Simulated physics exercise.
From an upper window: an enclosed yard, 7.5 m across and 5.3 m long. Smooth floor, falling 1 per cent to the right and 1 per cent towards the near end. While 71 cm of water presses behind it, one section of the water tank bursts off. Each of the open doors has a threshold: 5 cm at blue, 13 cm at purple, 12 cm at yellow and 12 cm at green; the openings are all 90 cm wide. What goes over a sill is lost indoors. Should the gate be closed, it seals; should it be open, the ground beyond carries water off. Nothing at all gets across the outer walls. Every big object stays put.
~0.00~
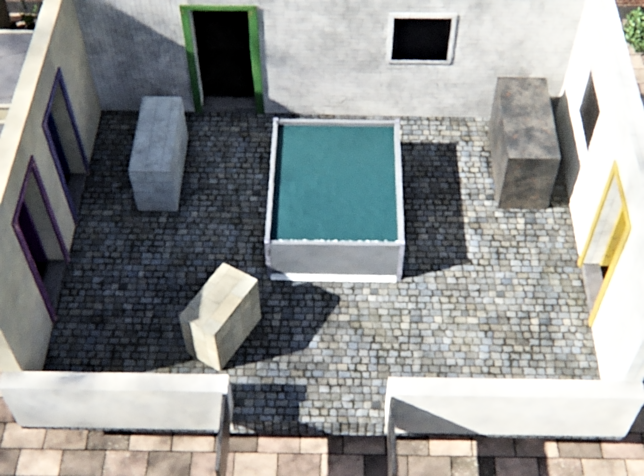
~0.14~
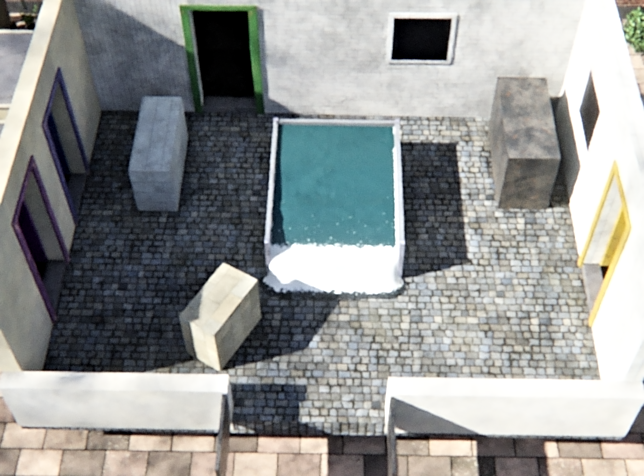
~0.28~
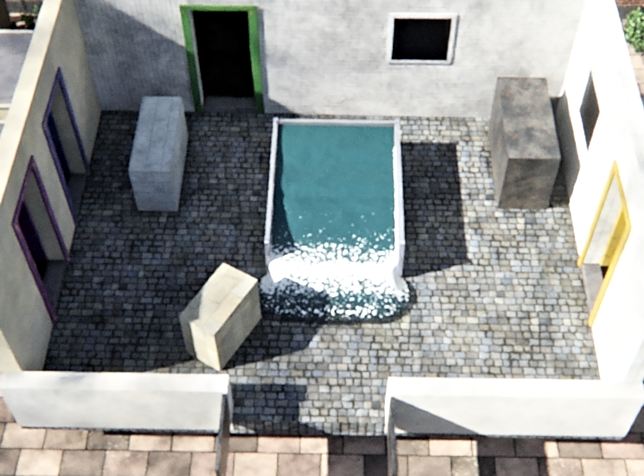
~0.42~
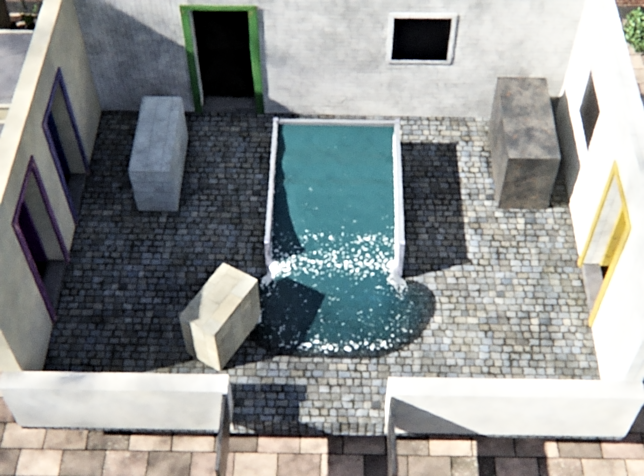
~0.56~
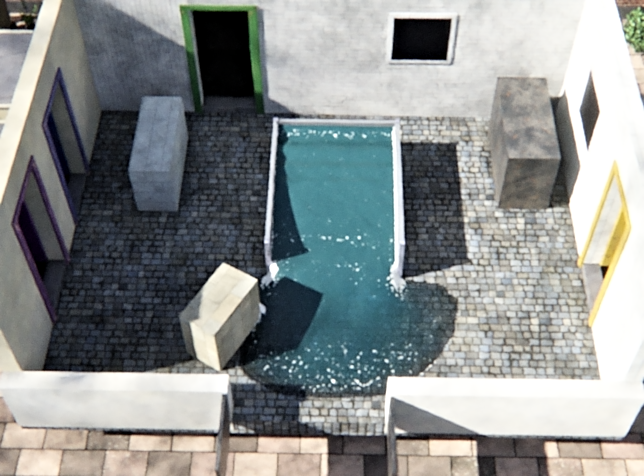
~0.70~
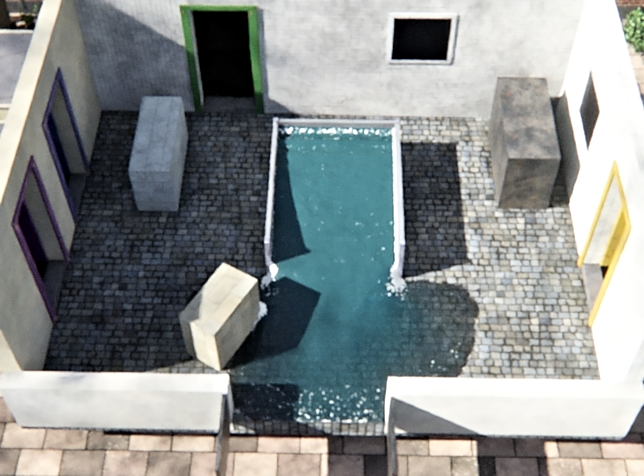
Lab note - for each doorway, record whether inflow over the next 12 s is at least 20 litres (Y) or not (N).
Blue door: Beneath the limit, purple door: Beneath the limit, yellow door: Beneath the limit, green door: Beneath the limit.
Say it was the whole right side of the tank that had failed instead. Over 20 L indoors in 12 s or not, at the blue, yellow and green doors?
Then blue would come out on the low side, yellow on the high side and green on the low side.
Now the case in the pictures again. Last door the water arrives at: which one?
That would be the green door.
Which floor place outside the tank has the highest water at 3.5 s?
In the last picture, around (599, 411).
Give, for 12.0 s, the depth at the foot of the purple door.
0.5 cm.
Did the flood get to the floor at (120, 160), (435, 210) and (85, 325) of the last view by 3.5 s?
First spot not yet wet, second not yet wet, third submerged.
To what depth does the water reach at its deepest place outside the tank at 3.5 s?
Around 26 centimetres deep.
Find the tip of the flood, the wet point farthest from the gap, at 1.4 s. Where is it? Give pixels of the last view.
About pixel (558, 410).
After 1.4 s water covers 25 % of the floor and is deepest (36 cm) near (393, 406); blue door not reached, purple door not reached, yellow door not reached, green door not reached.
After 2.2 s water covers 30 % of the floor and is deepest (40 cm) near (599, 411); blue door not reached, purple door not reached, yellow door not reached, green door not reached.
After 3.5 s water covers 45 % of the floor and is deepest (26 cm) near (599, 411); blue door not reached, purple door not reached, yellow door 10 cm at the sill, 0 L in, green door not reached.
After 7.0 s water covers 75 % of the floor and is deepest (13 cm) near (549, 123); blue door 1 cm at the sill, 0 L in, purple door 2 cm at the sill, 0 L in, yellow door 6 cm at the sill, 0 L in, green door not reached.
After 12.0 s water covers 80 % of the floor and is deepest (8 cm) near (599, 411); blue door 0 cm at the sill, 0 L in, purple door 0 cm at the sill, 0 L in, yellow door 7 cm at the sill, 0 L in, green door 1 cm at the sill, 0 L in.
